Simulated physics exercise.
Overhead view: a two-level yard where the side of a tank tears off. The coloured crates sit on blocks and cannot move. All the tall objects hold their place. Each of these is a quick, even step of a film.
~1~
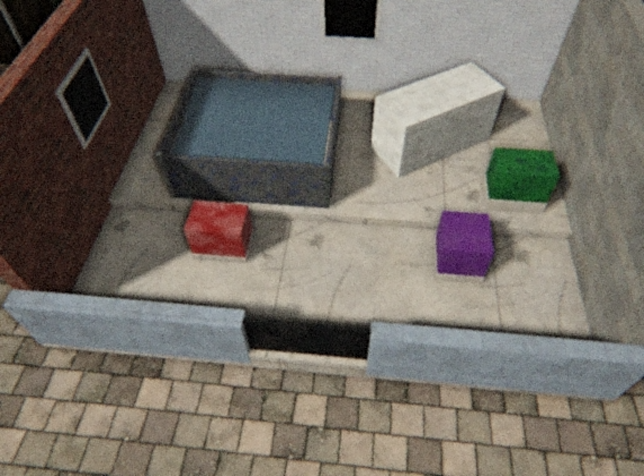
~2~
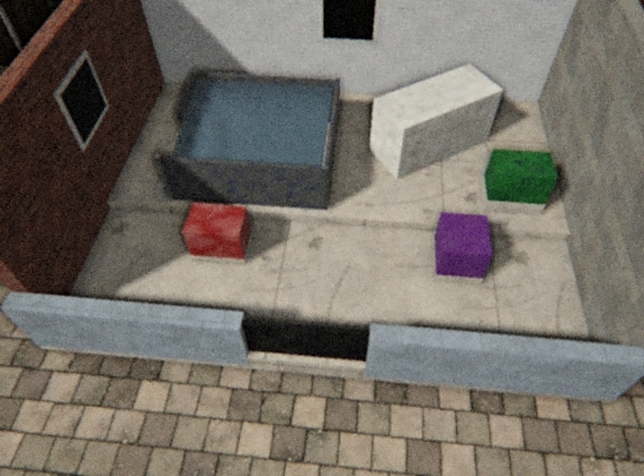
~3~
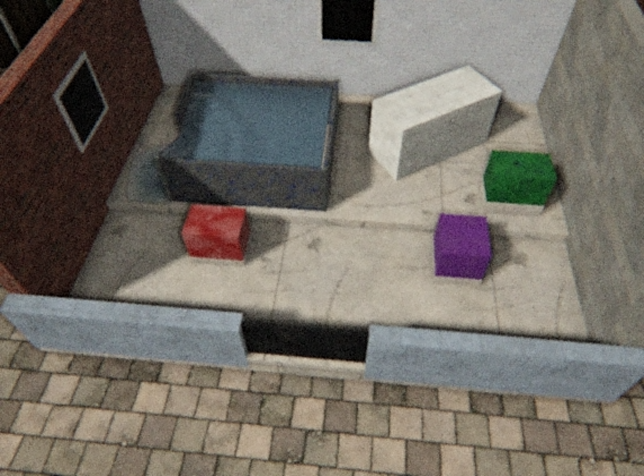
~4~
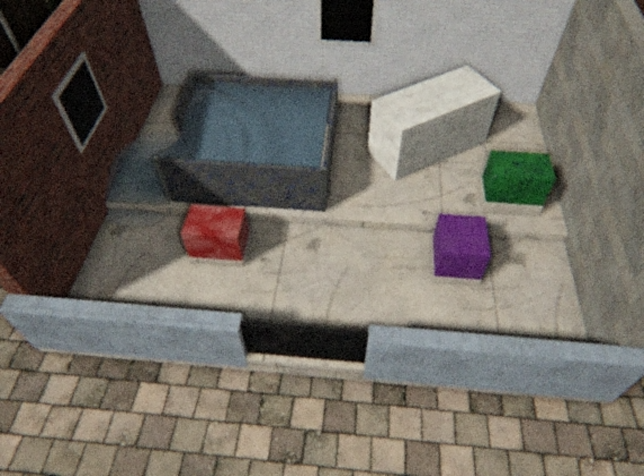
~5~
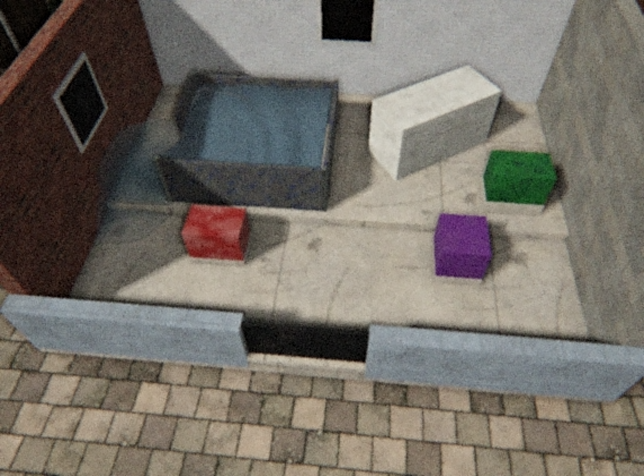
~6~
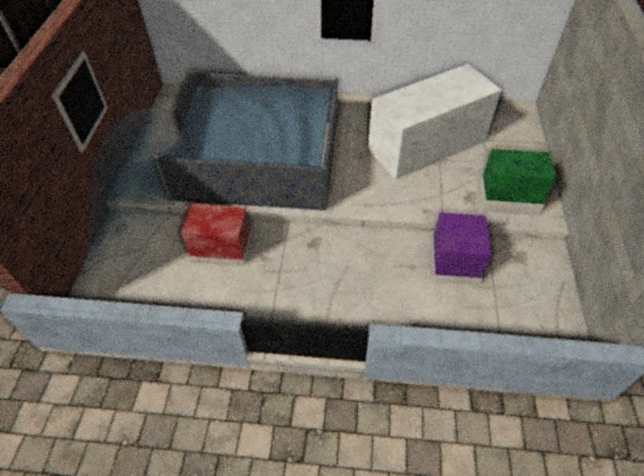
The clip opens on an overhead view of a walled yard with a full tank, a pale slab, and red, purple and green blocks. The tank's left side gives way, and water pours out, spreading to the brick wall and then forward past the step, while the blocks stay put.
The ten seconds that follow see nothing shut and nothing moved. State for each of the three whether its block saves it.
The purple crate will be caught by the water; the green crate will be missed by the water; the red crate will be caught by the water.
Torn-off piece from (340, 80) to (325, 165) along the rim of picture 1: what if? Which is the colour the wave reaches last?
Last: The red-painted one.
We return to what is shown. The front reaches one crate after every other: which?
My pick is the crate marked green.
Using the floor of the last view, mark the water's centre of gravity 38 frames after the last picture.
I'd put it at around (299, 188).
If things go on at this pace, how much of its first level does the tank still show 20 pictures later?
About 46 per cent.
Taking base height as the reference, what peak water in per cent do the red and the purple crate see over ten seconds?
In order: 160% and 170%.
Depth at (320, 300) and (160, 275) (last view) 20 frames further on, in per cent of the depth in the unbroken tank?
Around 8 % at the first and 6 % at the second.
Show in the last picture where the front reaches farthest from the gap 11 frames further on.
About (325, 347).
A moment on, water covers 20 % of the floor; the purple crate not reached, the green crate not reached, the red crate not reached.
Next, water covers 35 % of the floor; the purple crate not reached, the green crate not reached, the red crate water round its plinth.
Then, water covers 70 % of the floor; the purple crate water round its plinth, the green crate not reached, the red crate water round its plinth.
Later, water covers 90 % of the floor; the purple crate water round its plinth, the green crate water round its plinth, the red crate water round its plinth.
In the end, water covers 100 % of the floor; the purple crate was topped, the green crate stayed above the water, the red crate was topped.
